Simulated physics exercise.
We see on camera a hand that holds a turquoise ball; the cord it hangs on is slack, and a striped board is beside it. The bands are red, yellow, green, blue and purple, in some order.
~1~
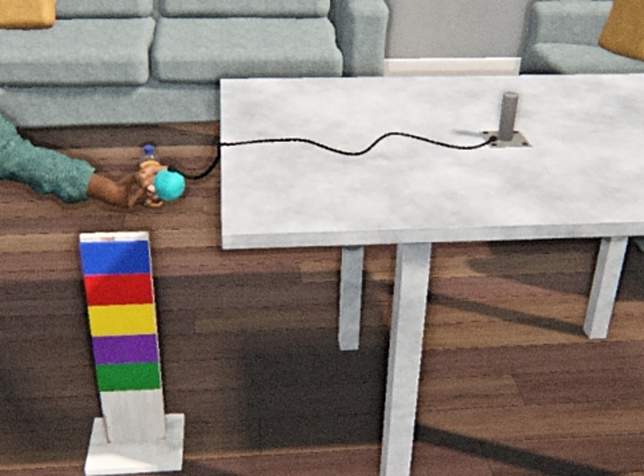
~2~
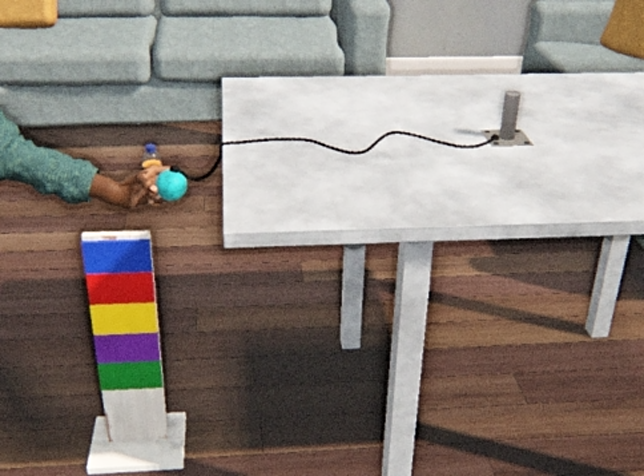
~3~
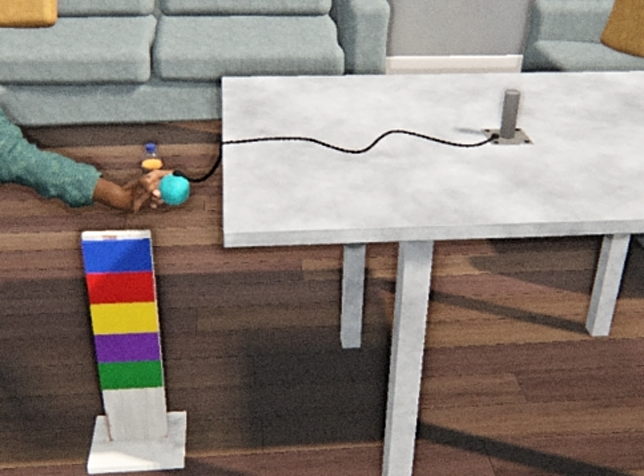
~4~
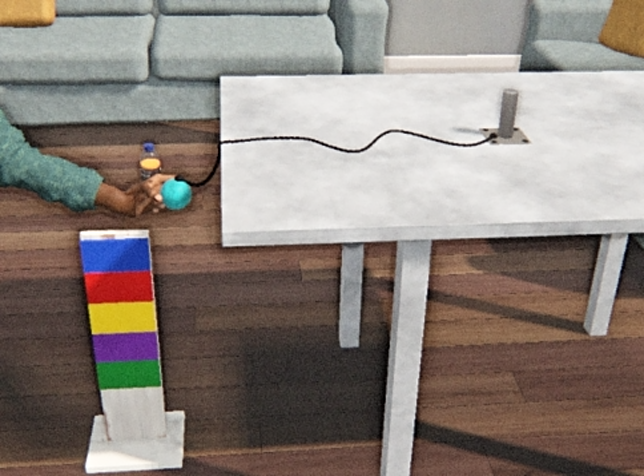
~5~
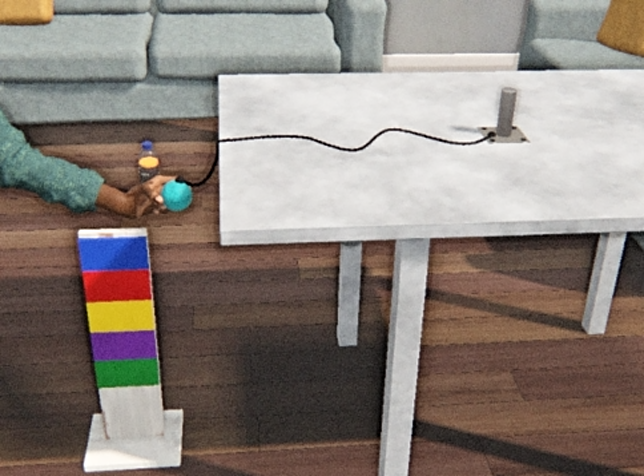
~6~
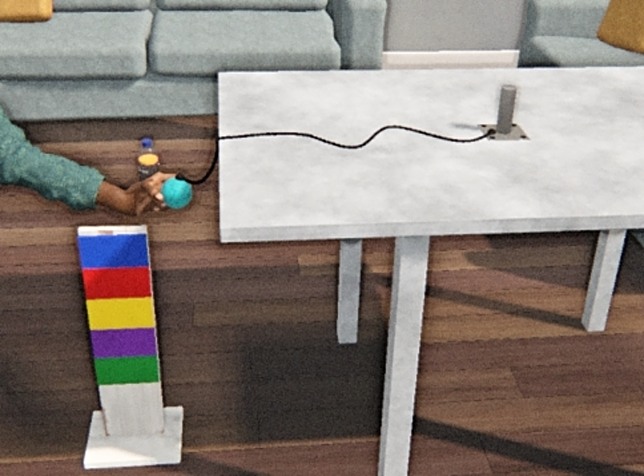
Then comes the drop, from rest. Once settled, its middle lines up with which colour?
It lines up with the red band.
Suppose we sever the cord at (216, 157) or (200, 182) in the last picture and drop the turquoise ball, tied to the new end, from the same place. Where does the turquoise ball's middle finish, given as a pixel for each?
The pixels are (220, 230) and (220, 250), in that order.
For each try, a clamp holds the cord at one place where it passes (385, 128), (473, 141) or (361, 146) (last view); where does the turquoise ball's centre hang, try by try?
Results: (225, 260); (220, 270); (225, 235).
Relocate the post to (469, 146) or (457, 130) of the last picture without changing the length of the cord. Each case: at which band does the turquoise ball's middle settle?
Trial 1 - yellow; trial 2 - yellow.
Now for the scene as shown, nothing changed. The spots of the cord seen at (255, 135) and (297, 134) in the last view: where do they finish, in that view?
End positions: About (219, 169) and about (237, 141).
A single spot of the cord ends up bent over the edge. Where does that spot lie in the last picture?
Roughly (279, 134).
A little later, ball near (239, 274); level with red.
Next, ball near (207, 277); level with red.
When it is over, ball near (221, 277); level with red. The cord holds its middle at red.
